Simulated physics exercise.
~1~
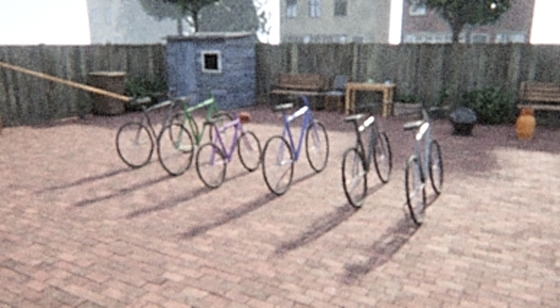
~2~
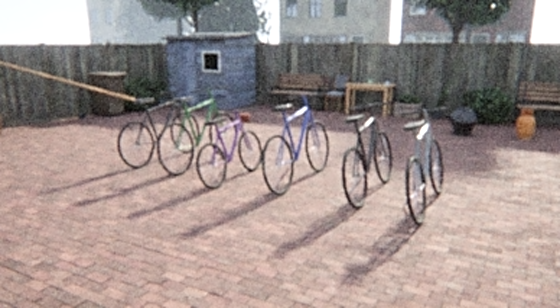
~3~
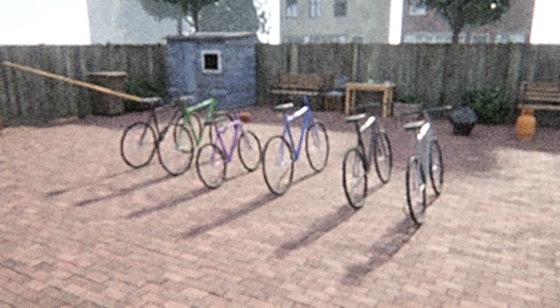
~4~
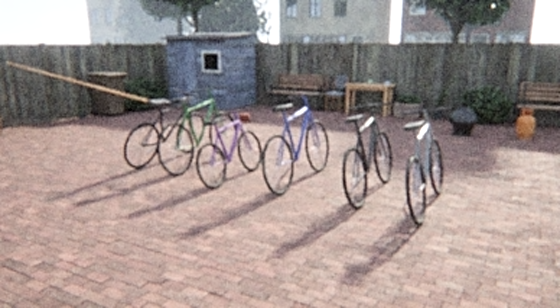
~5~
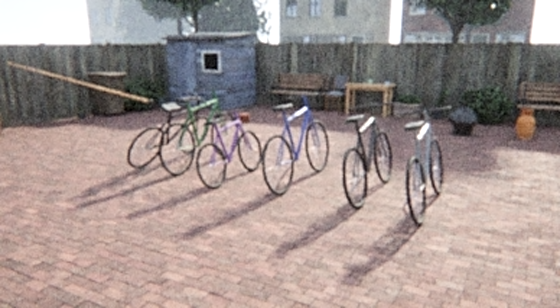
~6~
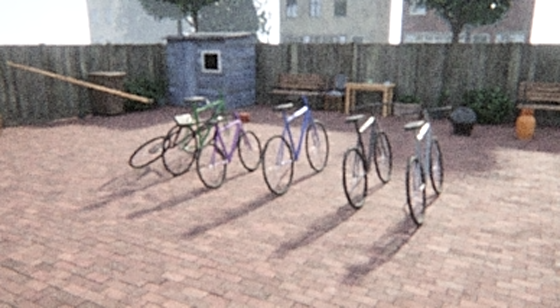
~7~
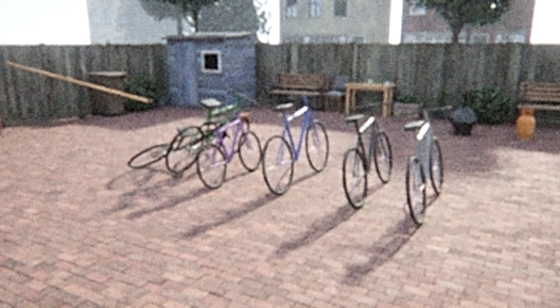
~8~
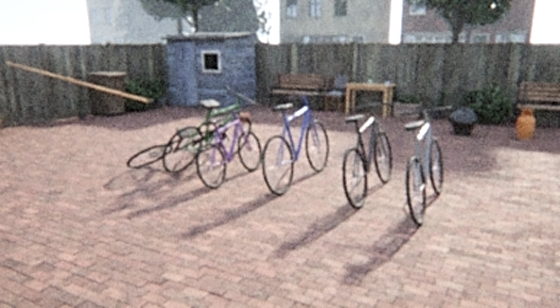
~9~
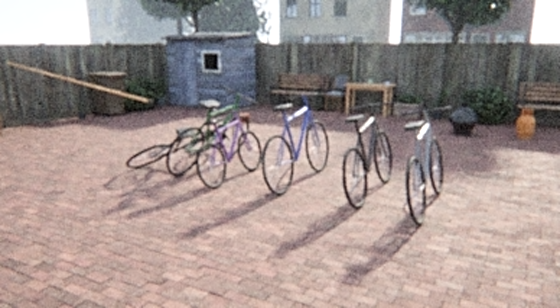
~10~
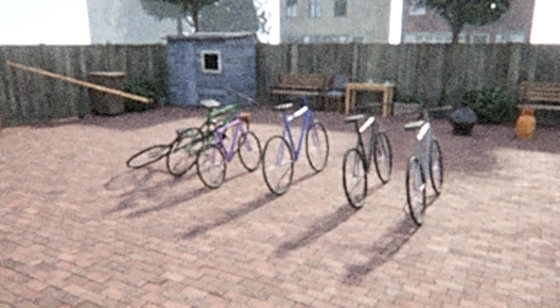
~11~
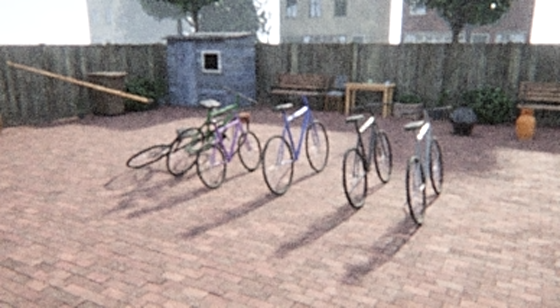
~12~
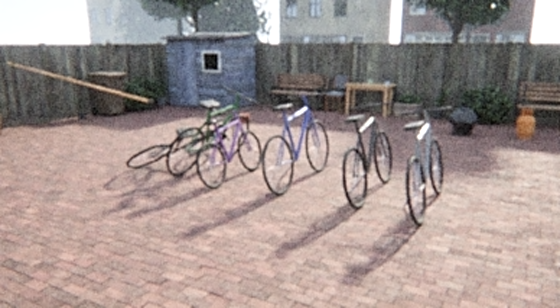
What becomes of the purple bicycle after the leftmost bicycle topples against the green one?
The purple bicycle stays upright in its place, while the green bicycle beside it ends up leaning.
